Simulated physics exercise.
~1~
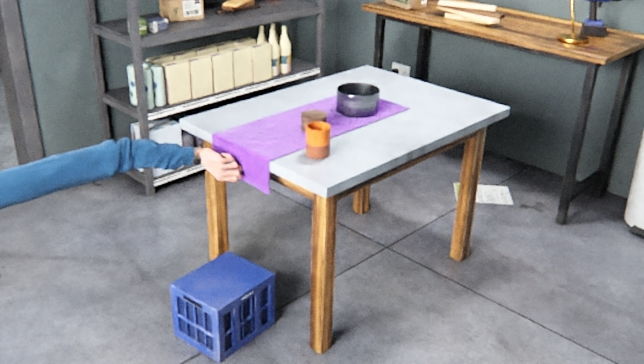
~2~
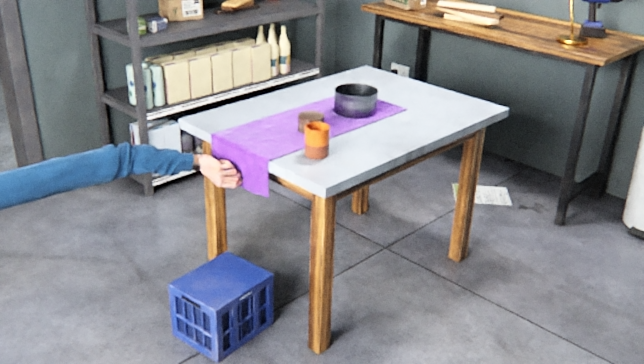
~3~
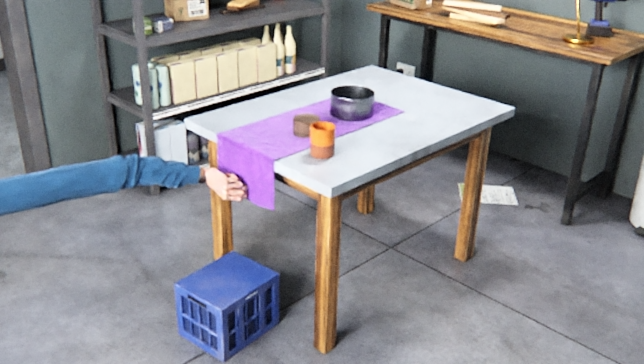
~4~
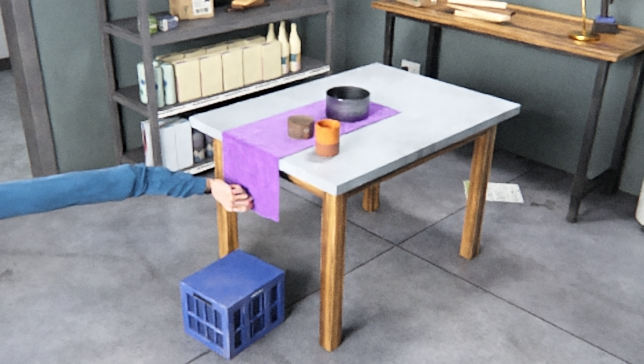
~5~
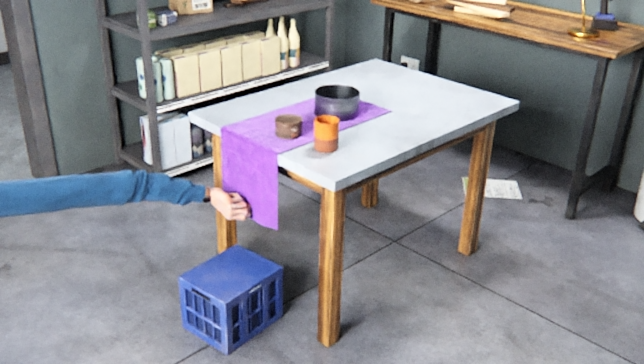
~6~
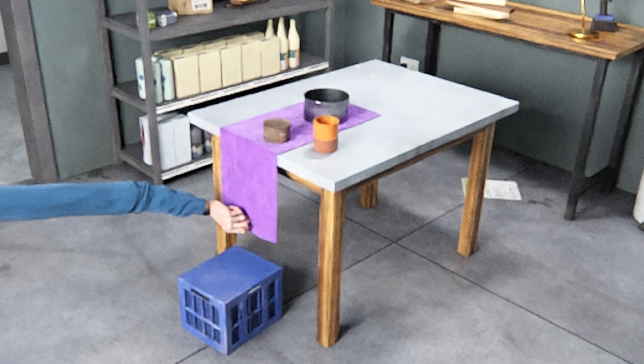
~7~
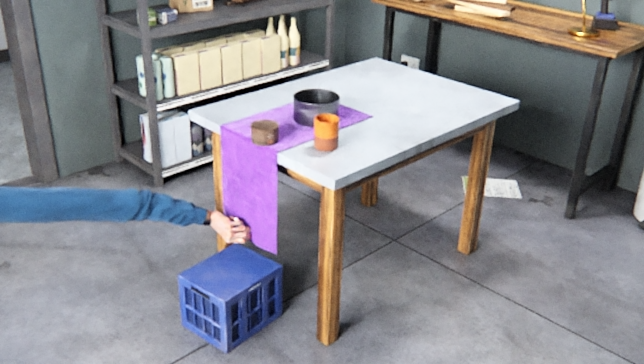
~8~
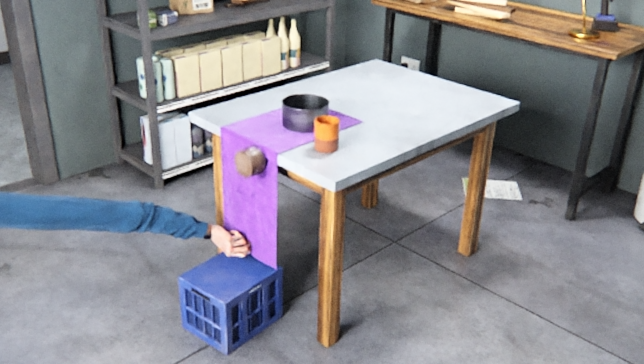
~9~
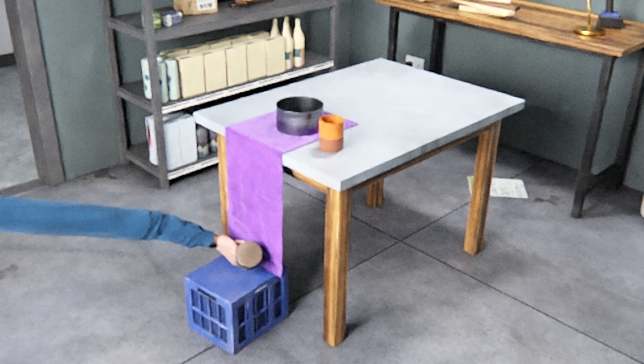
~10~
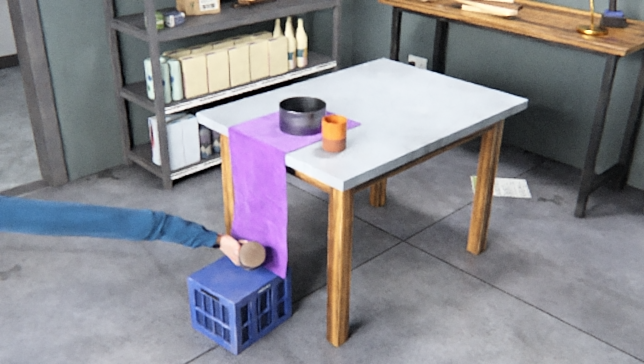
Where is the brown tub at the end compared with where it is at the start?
At the start the brown tub is on the tabletop near the orange mug and the pot. At the end it is off the table, down by the hand near the top of the blue crate.
